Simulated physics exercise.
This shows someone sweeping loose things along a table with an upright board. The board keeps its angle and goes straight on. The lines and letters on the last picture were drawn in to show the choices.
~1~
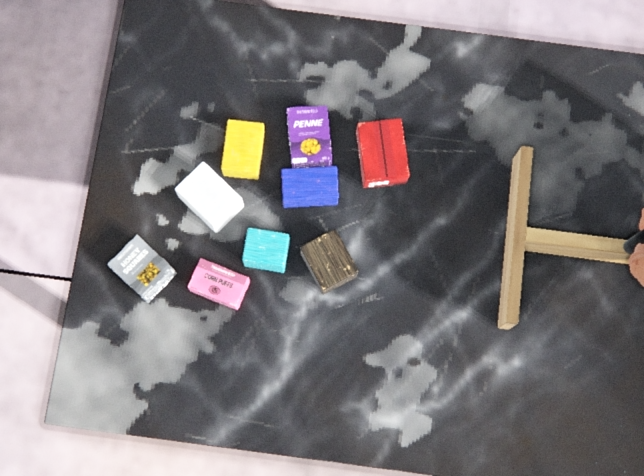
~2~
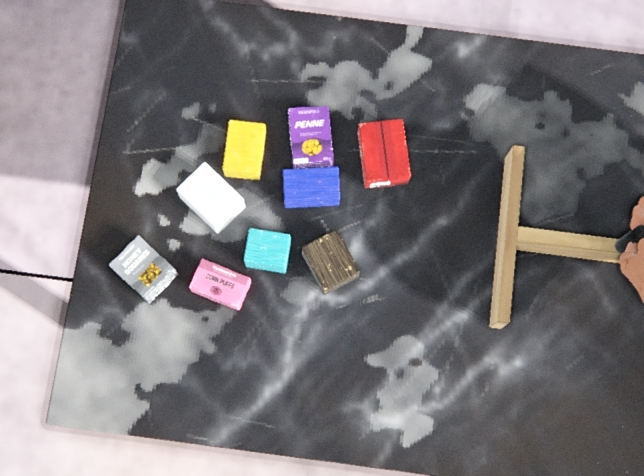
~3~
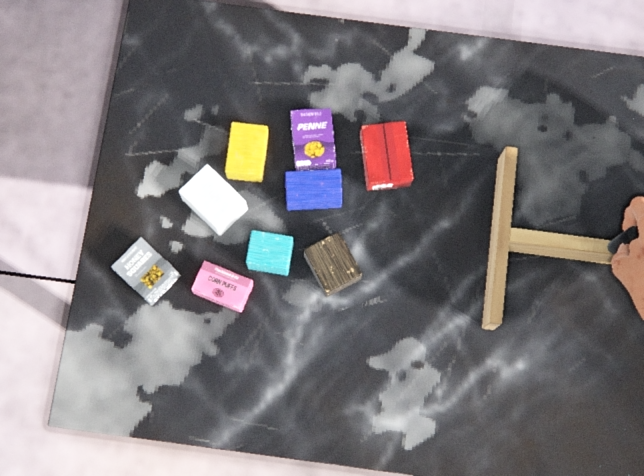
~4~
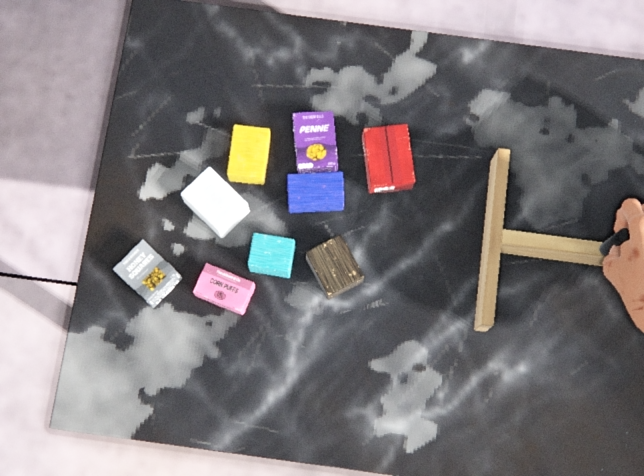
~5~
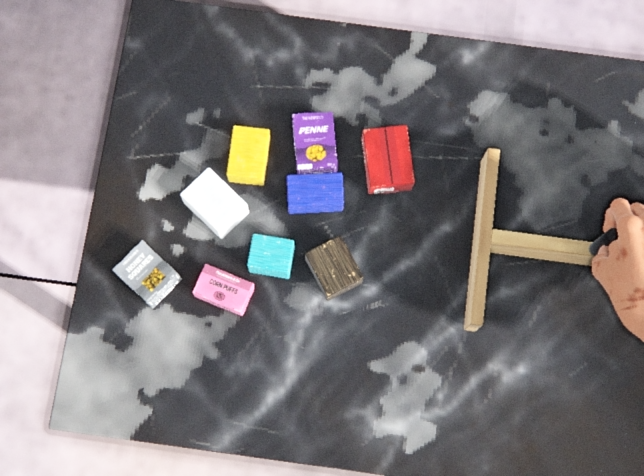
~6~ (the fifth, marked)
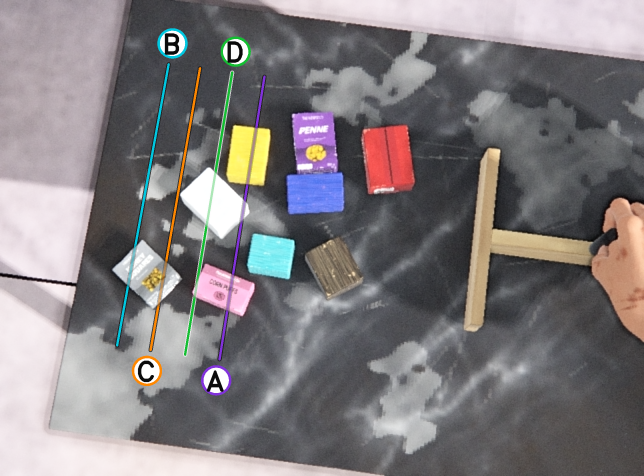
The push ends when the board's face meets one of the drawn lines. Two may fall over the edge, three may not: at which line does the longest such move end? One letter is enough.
C.
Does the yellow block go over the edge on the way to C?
By then, yes.
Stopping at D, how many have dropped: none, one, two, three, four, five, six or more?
By then, none.
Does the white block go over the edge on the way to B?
Yes.
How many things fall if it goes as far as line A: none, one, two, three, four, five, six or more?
The count is none.
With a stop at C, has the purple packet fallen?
No.
On the marked copy, A at (243, 213); B at (144, 200); C at (176, 204); D at (209, 209).
With C. Early on, board (373, 220); purple packet (310, 144); red box (352, 154).
Further on, board (261, 205); yellow block (163, 141); white block (161, 194).
At the end, board (176, 193); yellow block over the edge; white block over the edge; two fallen.
As for the rest, A is within the limit but short; B drops five; D is within the limit but short.
